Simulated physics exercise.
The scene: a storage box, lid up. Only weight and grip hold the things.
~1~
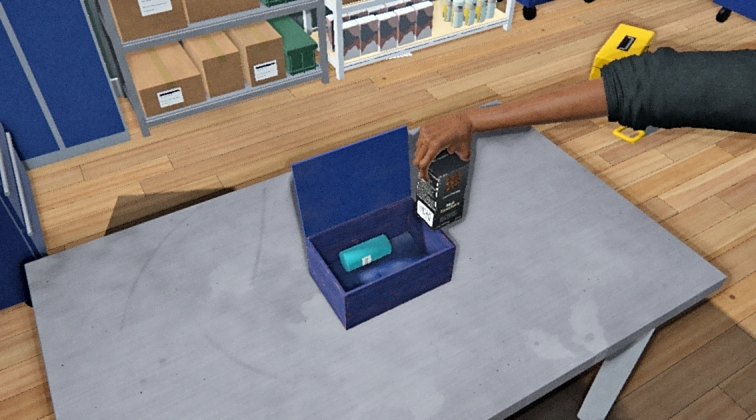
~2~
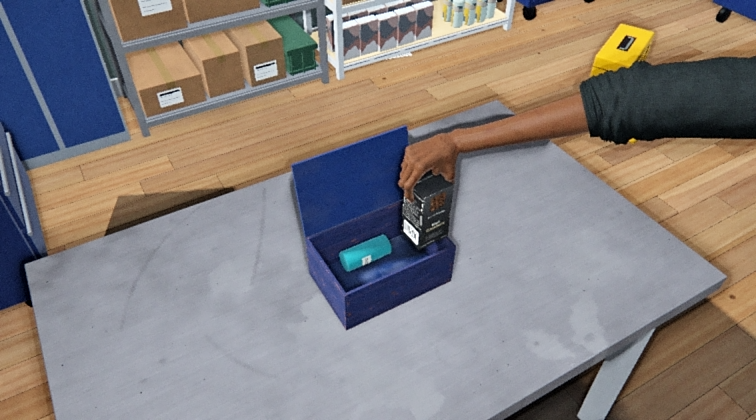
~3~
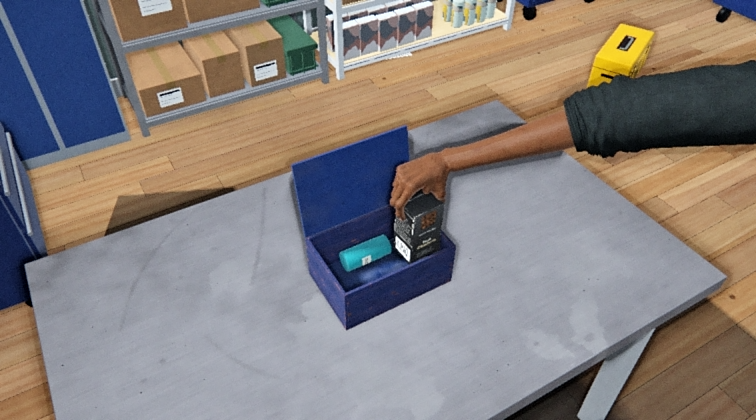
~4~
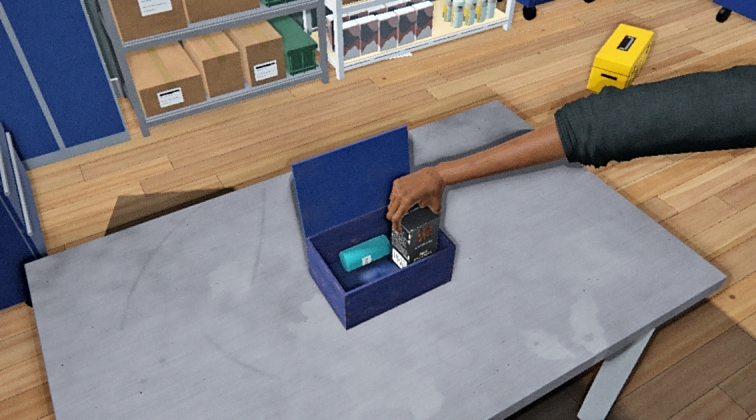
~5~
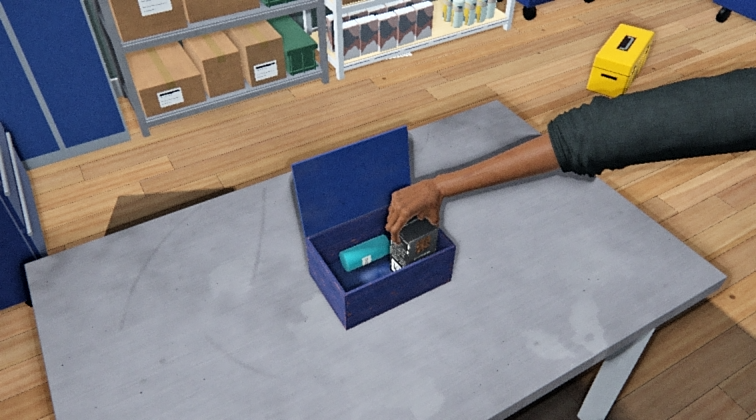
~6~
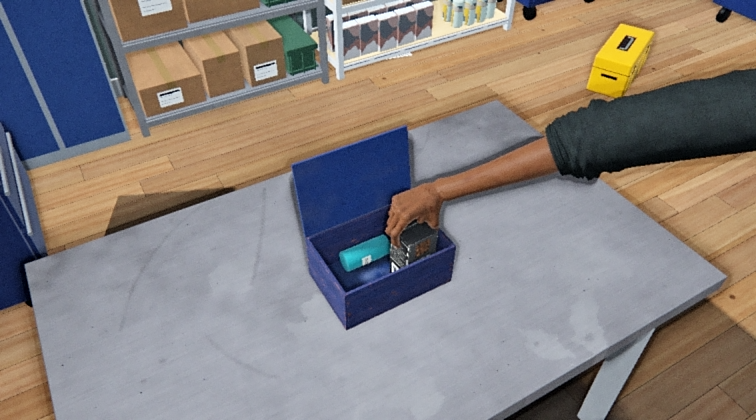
A hand lowered a black carton into an open blue storage box on a gray table, moving it slightly left and down beside a turquoise shaker that lay still inside.
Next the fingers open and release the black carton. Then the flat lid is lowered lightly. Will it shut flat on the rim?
It will not close.
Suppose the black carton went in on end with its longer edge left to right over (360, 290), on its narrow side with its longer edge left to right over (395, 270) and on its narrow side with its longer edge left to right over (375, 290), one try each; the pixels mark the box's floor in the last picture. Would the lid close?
First try: It stays ajar; second try: It shuts flat; third try: It shuts flat.
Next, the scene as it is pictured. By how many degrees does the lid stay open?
Some 25° above the rim.
Then, 1.30 s past the last view, lid 76° above the rim.
Then, 1.70 s past the last view, lid 44° above the rim.
Finally, lid 24° above the rim; both still in place. Final places as the last picture's camera would see them, black carton near (413, 253).
